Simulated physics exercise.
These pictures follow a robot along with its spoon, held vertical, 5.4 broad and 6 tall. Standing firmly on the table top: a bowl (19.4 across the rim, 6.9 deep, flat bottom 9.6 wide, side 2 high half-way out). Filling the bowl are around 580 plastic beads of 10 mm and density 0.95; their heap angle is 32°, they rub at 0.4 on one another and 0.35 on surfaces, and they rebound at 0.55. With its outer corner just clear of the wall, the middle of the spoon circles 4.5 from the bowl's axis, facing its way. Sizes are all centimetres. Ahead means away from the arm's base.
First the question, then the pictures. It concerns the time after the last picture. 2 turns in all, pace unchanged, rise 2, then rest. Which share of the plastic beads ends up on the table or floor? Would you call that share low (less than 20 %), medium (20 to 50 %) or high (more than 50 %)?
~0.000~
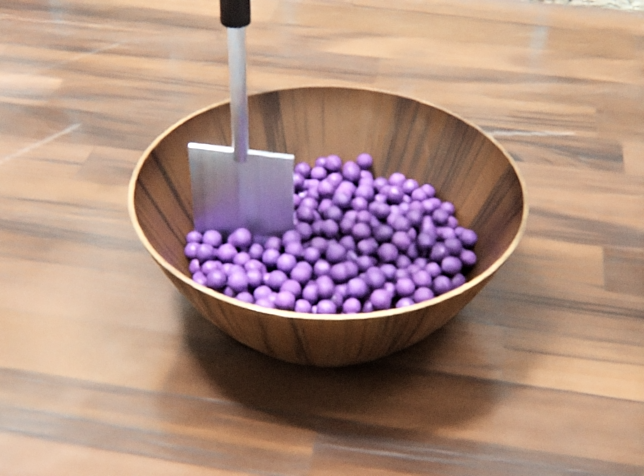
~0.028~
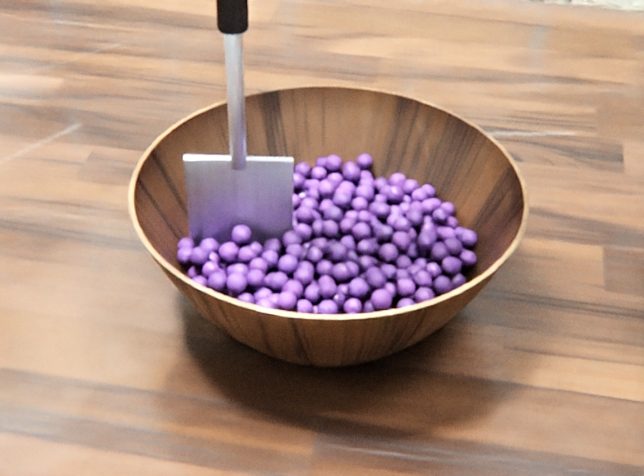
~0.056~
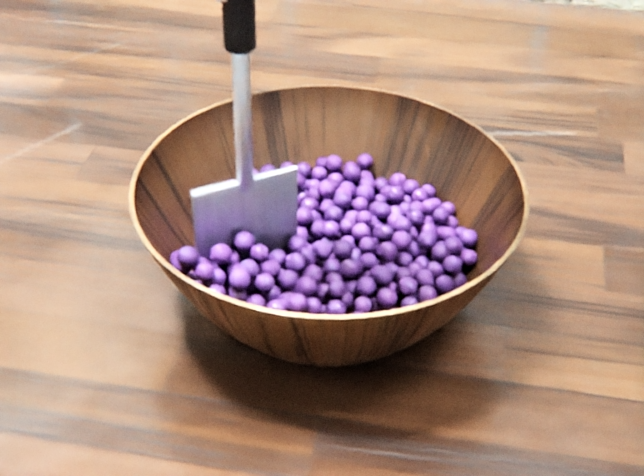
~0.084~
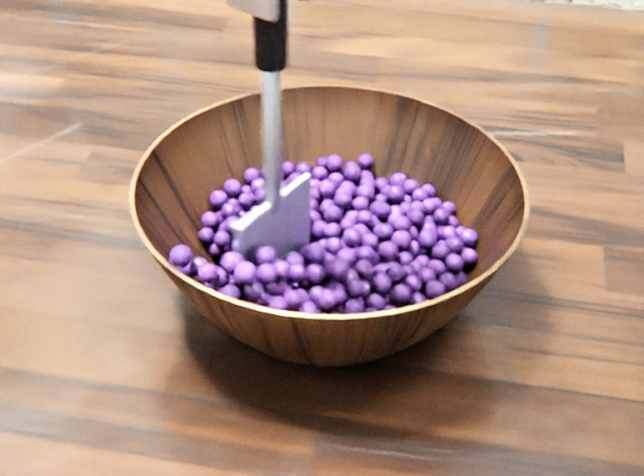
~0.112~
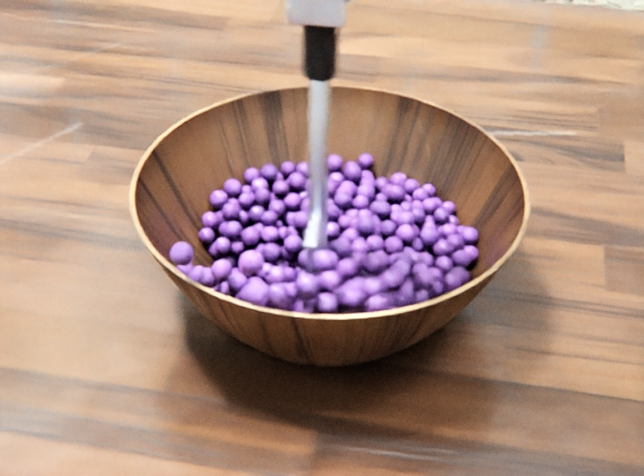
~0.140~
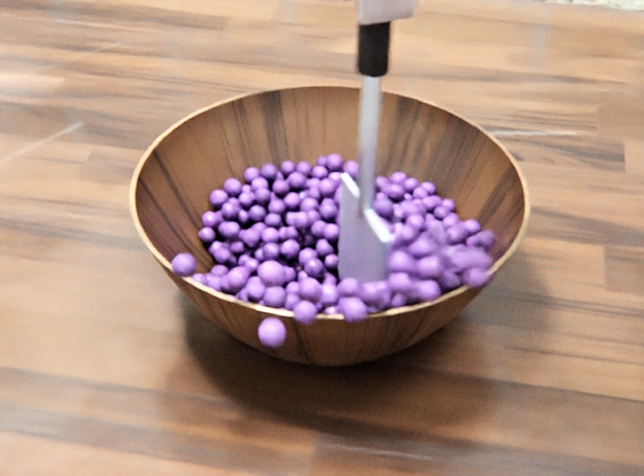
I would call it medium.
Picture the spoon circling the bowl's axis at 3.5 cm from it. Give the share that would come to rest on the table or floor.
Around 30 in a hundred, in that case.
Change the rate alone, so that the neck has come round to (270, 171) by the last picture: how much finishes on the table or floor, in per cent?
Roughly 5 percent of it.
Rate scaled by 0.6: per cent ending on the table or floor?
Some 10 per cent.
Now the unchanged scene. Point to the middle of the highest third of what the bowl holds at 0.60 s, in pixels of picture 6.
(327, 253).
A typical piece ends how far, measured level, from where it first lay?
Around 4 centimetres.
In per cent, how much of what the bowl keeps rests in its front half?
I'd put it near 50 per cent.
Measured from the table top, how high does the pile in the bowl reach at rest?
It reaches some 5.0 cm above the table.
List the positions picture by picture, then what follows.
Spoon neck at (240, 125), 0° round; upper third of the load around (334, 241), from x 195 to 470, top at y 160; 584 in the bowl, in the first frame.
Spoon neck at (237, 132), 10° round; upper third of the load around (334, 247), from x 185 to 470, top at y 160, in the second frame.
Spoon neck at (244, 153), 36° round; upper third of the load around (333, 256), from x 180 to 470, top at y 160, in the third frame.
Spoon neck at (273, 173), 64° round; upper third of the load around (338, 262), from x 180 to 470, top at y 160, in the fourth frame.
Spoon neck at (318, 182), 93° round; upper third of the load around (360, 264), from x 180 to 470, top at y 160; 582 in the bowl, 2 in flight or on the tool, in the fifth frame.
Spoon neck at (367, 178), 121° round; upper third of the load around (399, 258), from x 185 to 485, top at y 160; 575 in the bowl, 9 in flight or on the tool, in the sixth frame.
By 0.37 s, 352° round, highest piece 11 above the table; 446 in the bowl, 61 on the table or floor, 77 in flight or on the tool.
By 0.60 s, 224° round, highest piece 11 above the table; 415 in the bowl, 156 on the table or floor, 13 in flight or on the tool.
By 0.91 s, 0° round, highest piece 5 above the table; 414 in the bowl, 170 on the table or floor.
By 1.61 s, 0° round, highest piece 5 above the table; 414 in the bowl, 170 on the table or floor.
Final count, 414 in the bowl, 170 on the table or floor. That is 29 % on the table or floor.
